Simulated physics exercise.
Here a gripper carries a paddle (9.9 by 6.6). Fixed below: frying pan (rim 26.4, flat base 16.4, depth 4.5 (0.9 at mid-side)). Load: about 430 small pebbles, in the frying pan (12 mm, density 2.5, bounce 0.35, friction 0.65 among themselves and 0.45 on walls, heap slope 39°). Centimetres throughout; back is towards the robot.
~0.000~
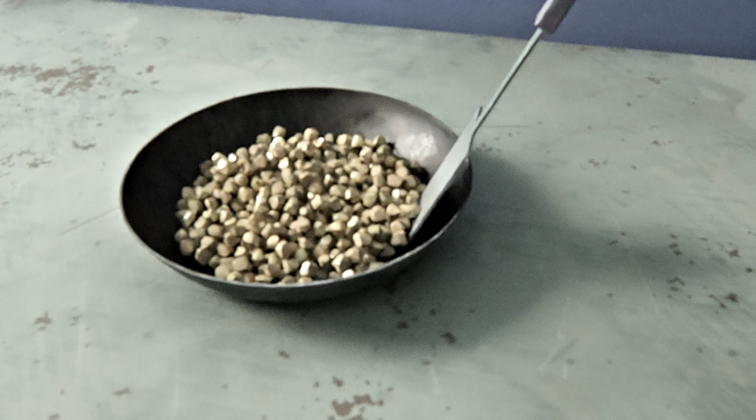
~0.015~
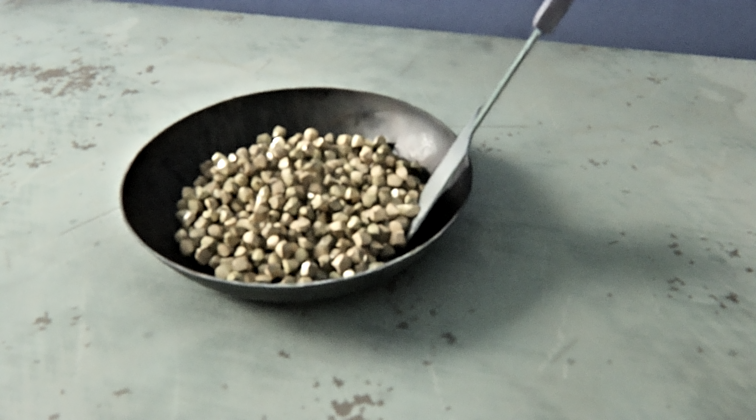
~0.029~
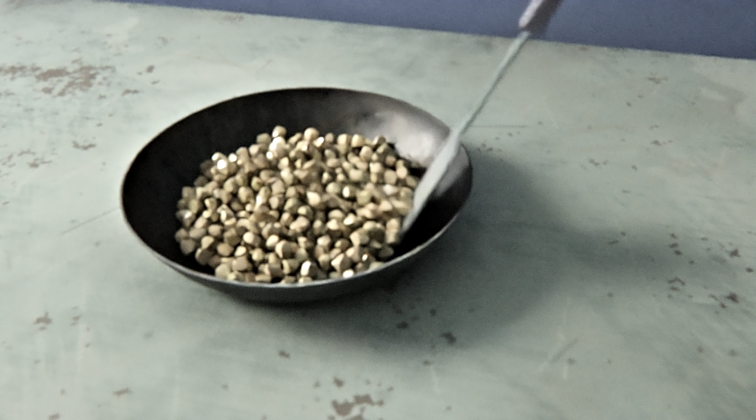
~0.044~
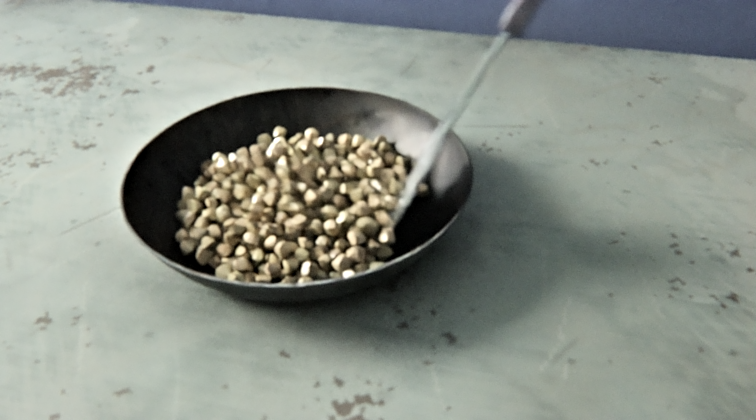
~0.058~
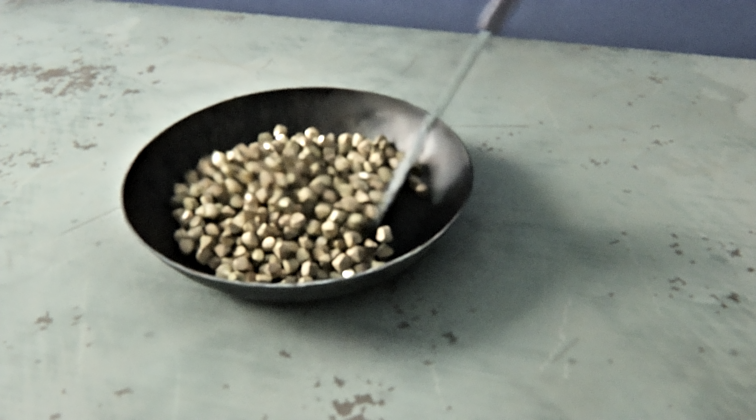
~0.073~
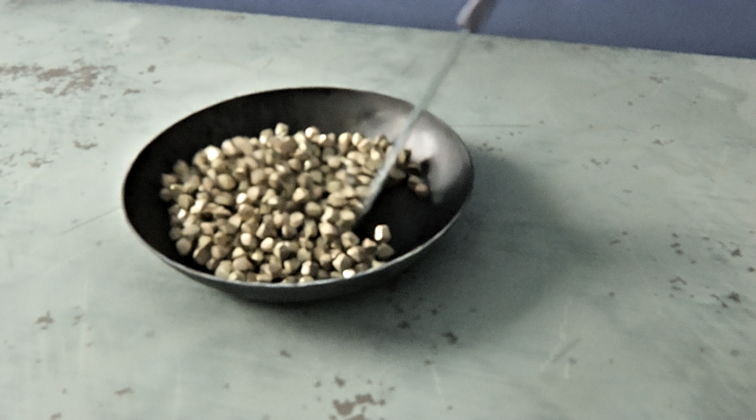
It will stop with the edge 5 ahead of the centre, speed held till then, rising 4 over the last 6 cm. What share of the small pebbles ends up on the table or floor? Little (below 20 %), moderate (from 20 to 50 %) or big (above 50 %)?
On the table or floor the share is little, below 20 %.
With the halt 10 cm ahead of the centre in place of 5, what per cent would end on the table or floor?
Then about 30 per cent.
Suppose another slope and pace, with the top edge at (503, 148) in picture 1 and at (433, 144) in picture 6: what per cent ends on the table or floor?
Some 5 per cent.
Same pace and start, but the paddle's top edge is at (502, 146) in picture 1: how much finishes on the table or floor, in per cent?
Some 5 per cent.
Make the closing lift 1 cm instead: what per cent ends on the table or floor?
Some 5 per cent.
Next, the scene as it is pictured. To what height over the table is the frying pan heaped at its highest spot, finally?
About 6.0 cm.
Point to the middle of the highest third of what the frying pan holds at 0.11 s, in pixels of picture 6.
Near (258, 174).
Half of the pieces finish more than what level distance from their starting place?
Some 4 cm.
After 0.11 s, sloping 65°, highest piece 6 above the table; 428 in the frying pan.
After 0.14 s, sloping 65°, highest piece 7 above the table; 428 in the frying pan.
After 0.36 s, sloping 65°, highest piece 6 above the table; 411 in the frying pan, 15 on the table or floor, 2 on the blade or in flight.
After 1.41 s, sloping 65°, highest piece 6 above the table; 411 in the frying pan, 17 on the table or floor.
In the end, 411 in the frying pan, 17 on the table or floor. That is 4 % on the table or floor.
